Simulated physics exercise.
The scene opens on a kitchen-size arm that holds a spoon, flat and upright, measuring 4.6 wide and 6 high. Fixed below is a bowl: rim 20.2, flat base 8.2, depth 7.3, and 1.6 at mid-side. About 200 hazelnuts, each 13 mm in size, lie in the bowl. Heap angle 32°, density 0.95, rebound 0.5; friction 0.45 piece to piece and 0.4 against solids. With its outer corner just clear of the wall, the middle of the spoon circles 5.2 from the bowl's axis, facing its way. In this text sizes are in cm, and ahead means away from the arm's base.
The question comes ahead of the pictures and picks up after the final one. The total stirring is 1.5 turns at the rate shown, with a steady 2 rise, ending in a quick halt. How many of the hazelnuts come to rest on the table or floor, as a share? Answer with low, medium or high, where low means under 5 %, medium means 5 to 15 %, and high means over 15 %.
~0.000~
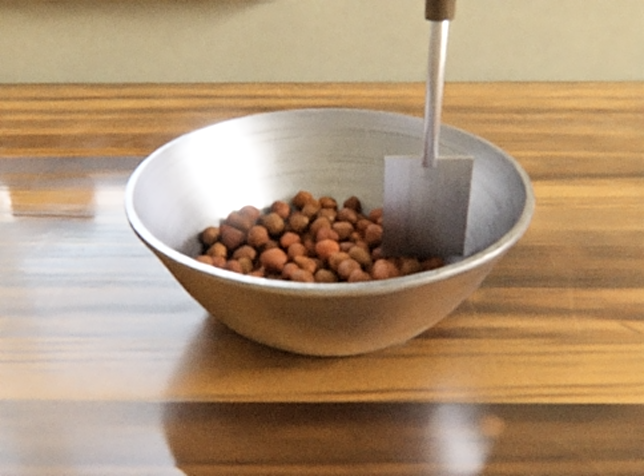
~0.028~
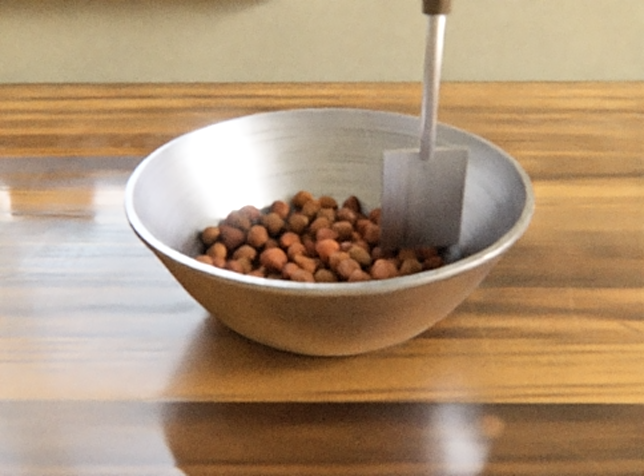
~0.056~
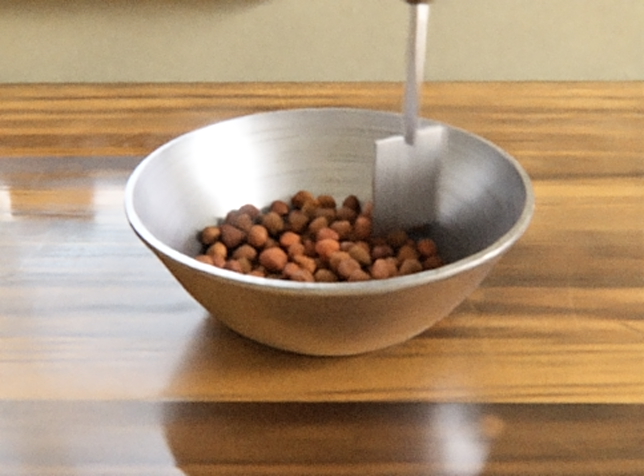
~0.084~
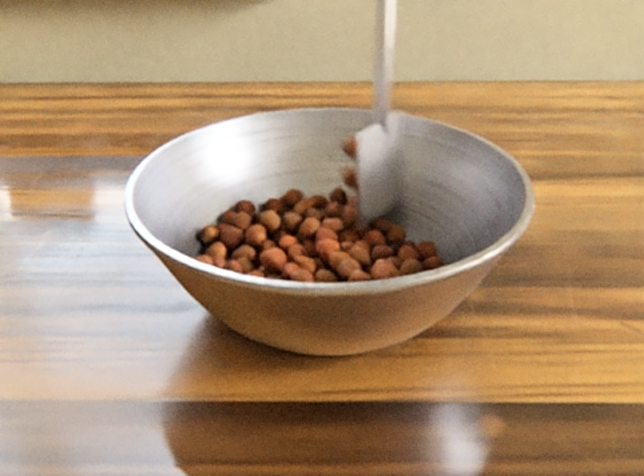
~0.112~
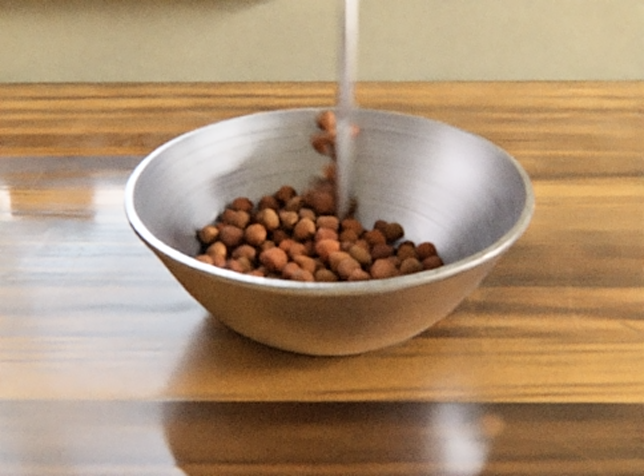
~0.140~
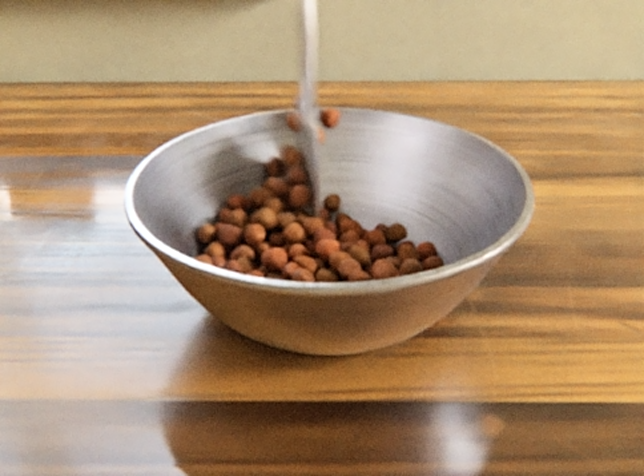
Medium.
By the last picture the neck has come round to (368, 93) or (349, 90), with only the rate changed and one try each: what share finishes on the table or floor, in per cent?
Some 0 and 0 per cent respectively.
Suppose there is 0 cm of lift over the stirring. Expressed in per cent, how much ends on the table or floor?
That works out to some 20 per cent.
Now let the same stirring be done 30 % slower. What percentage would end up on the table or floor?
0 per cent.
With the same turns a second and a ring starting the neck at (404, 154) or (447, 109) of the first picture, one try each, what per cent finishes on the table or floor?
I'd guess some 5 and 0 percent.
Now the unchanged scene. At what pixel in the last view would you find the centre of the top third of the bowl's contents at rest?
I'd put it at about (343, 244).
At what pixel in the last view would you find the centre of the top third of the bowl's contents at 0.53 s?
(370, 238).
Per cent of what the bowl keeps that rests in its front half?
I'd put it near 45 per cent.
After 0.33 s, 271° round, highest piece 10 above the table; 185 in the bowl, 3 on the table or floor, 7 in flight or on the tool.
After 0.53 s, 79° round, highest piece 8 above the table; 178 in the bowl, 16 on the table or floor, 1 in flight or on the tool.
After 0.82 s, 180° round, highest piece 4 above the table; 176 in the bowl, 19 on the table or floor.
After 1.52 s, 180° round, highest piece 4 above the table; 176 in the bowl, 19 on the table or floor.
In the end, 176 in the bowl, 19 on the table or floor. That is 10 % on the table or floor.
